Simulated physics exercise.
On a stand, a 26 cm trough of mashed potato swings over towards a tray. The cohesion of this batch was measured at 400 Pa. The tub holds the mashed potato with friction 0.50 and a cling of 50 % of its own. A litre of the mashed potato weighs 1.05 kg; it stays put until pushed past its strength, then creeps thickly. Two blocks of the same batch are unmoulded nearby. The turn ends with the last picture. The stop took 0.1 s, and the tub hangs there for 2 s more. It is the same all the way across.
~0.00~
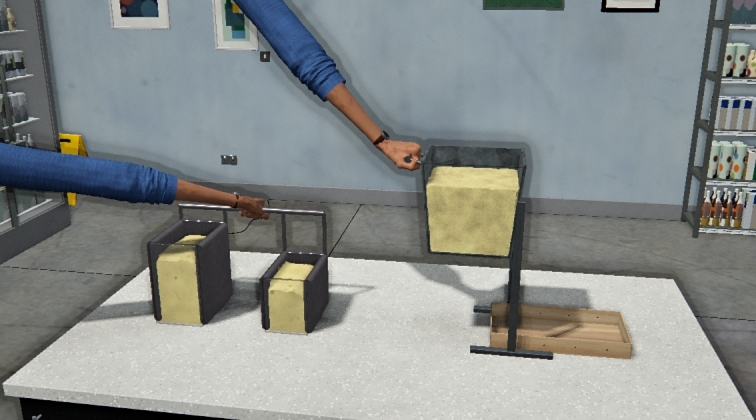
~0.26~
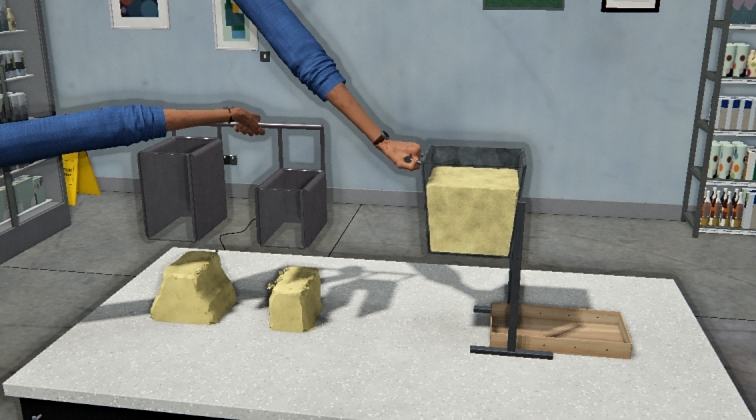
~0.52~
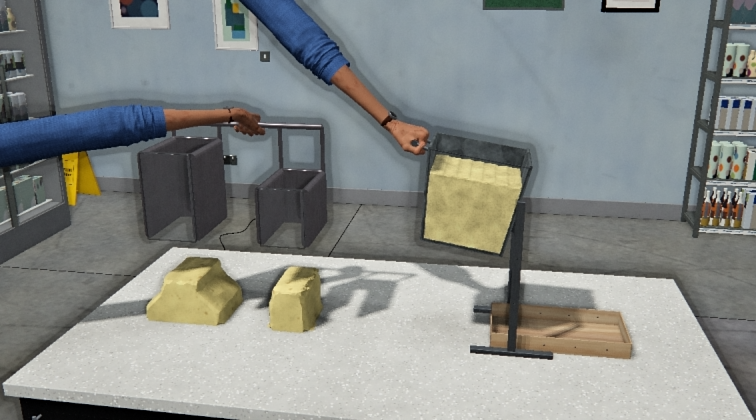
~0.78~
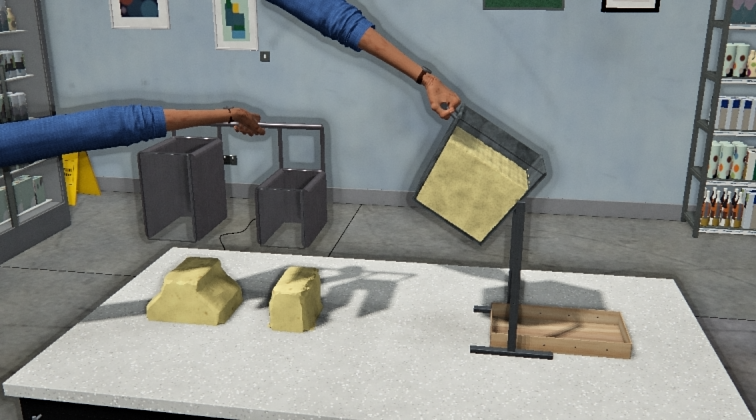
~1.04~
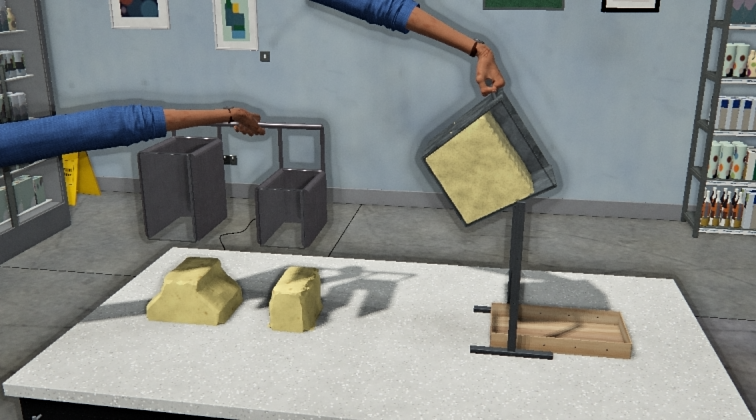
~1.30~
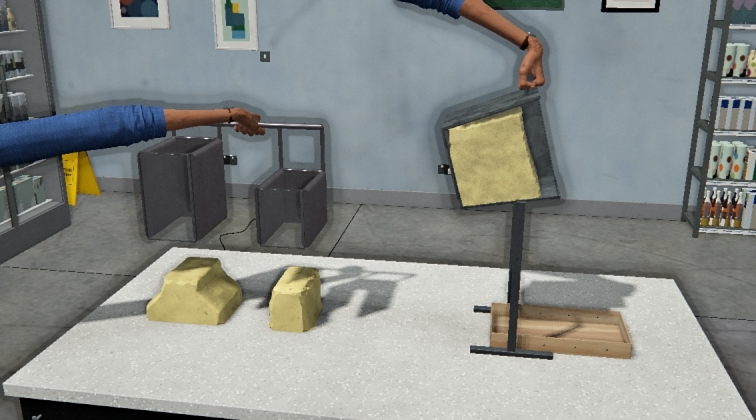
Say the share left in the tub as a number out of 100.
The share left in the tub is near 98 %.
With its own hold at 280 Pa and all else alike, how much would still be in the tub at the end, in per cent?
Then about 75 %.
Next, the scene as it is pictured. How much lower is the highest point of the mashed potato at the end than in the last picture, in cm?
Some 5 cm.
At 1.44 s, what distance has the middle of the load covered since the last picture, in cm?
About 2 cm.
After 1.44 s, the tub is at 75 degrees and holds 100 %.
After 1.61 s, the tub is at 75 degrees and holds 99 %.
After 1.78 s, the tub is at 75 degrees and holds 98 %.
After 1.95 s, the tub is at 75 degrees and holds 98 %.
After 3.30 s, at the end, the tub is at 75 degrees and holds 98 %.
